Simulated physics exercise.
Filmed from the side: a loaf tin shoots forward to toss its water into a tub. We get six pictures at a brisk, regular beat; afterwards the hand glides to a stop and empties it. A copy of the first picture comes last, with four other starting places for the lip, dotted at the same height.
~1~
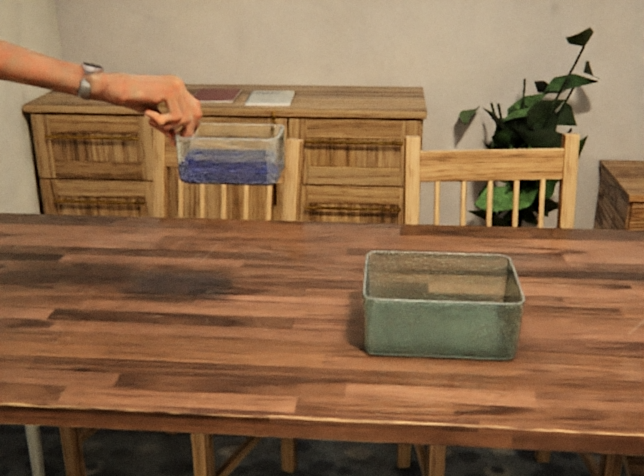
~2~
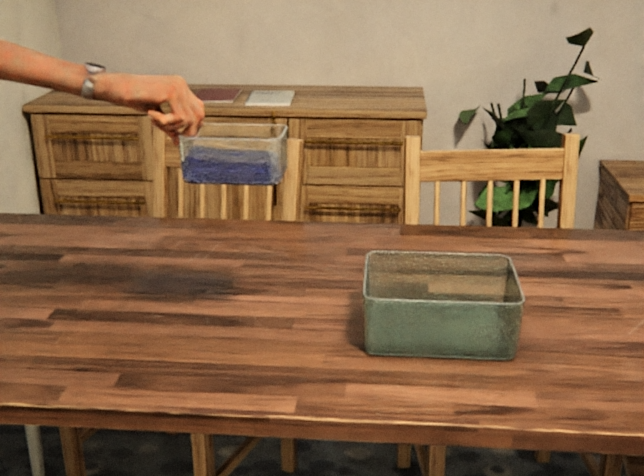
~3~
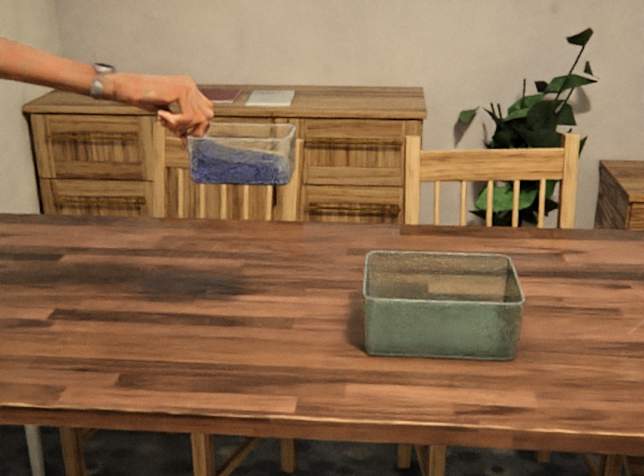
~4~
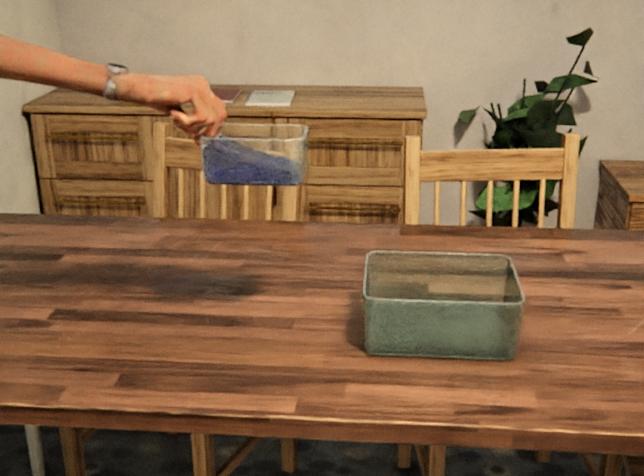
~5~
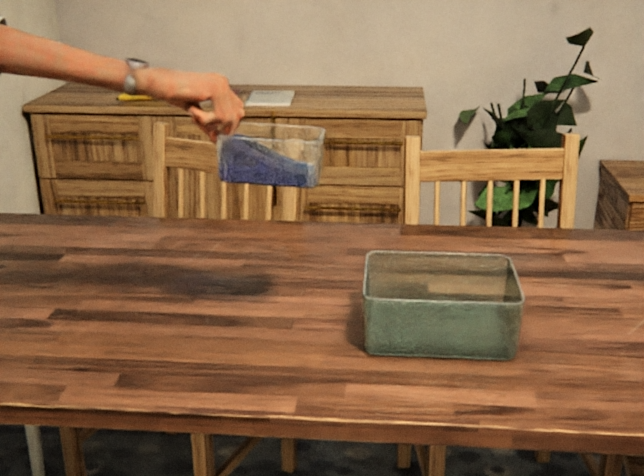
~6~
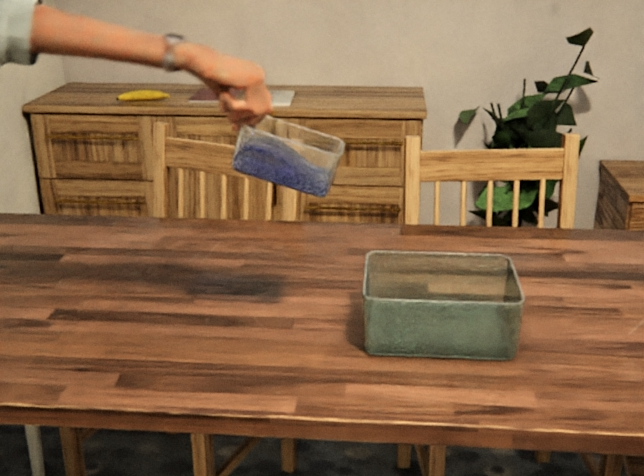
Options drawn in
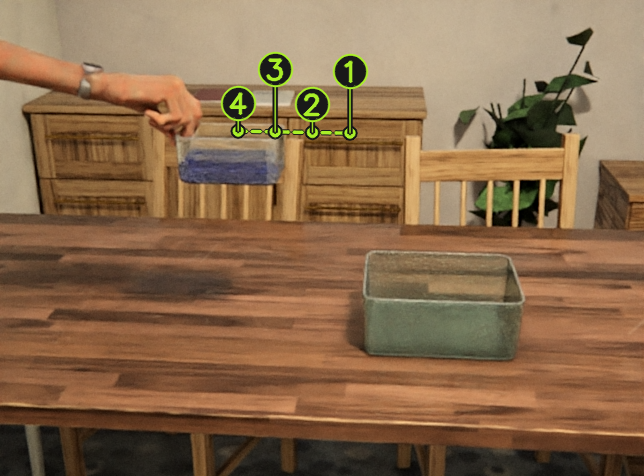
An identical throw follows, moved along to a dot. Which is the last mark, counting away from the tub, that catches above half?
Dot 4 just does it.
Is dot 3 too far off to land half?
No, not at all.
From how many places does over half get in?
All of them.
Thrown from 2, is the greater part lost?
No, not at all.
In lime, 1 at (350, 133); 2 at (312, 132); 3 at (275, 131); 4 at (238, 131).
For dot 1, about 62 % lands in the tub, 3 % falls short and 34 % goes beside or beyond.
For dot 2, about 88 % lands in the tub, 7 % falls short and 5 % goes beside or beyond.
For dot 3, about 79 % lands in the tub, 10 % falls short and 11 % goes beside or beyond.
For dot 4, about 67 % lands in the tub, 24 % falls short and 9 % goes beside or beyond.
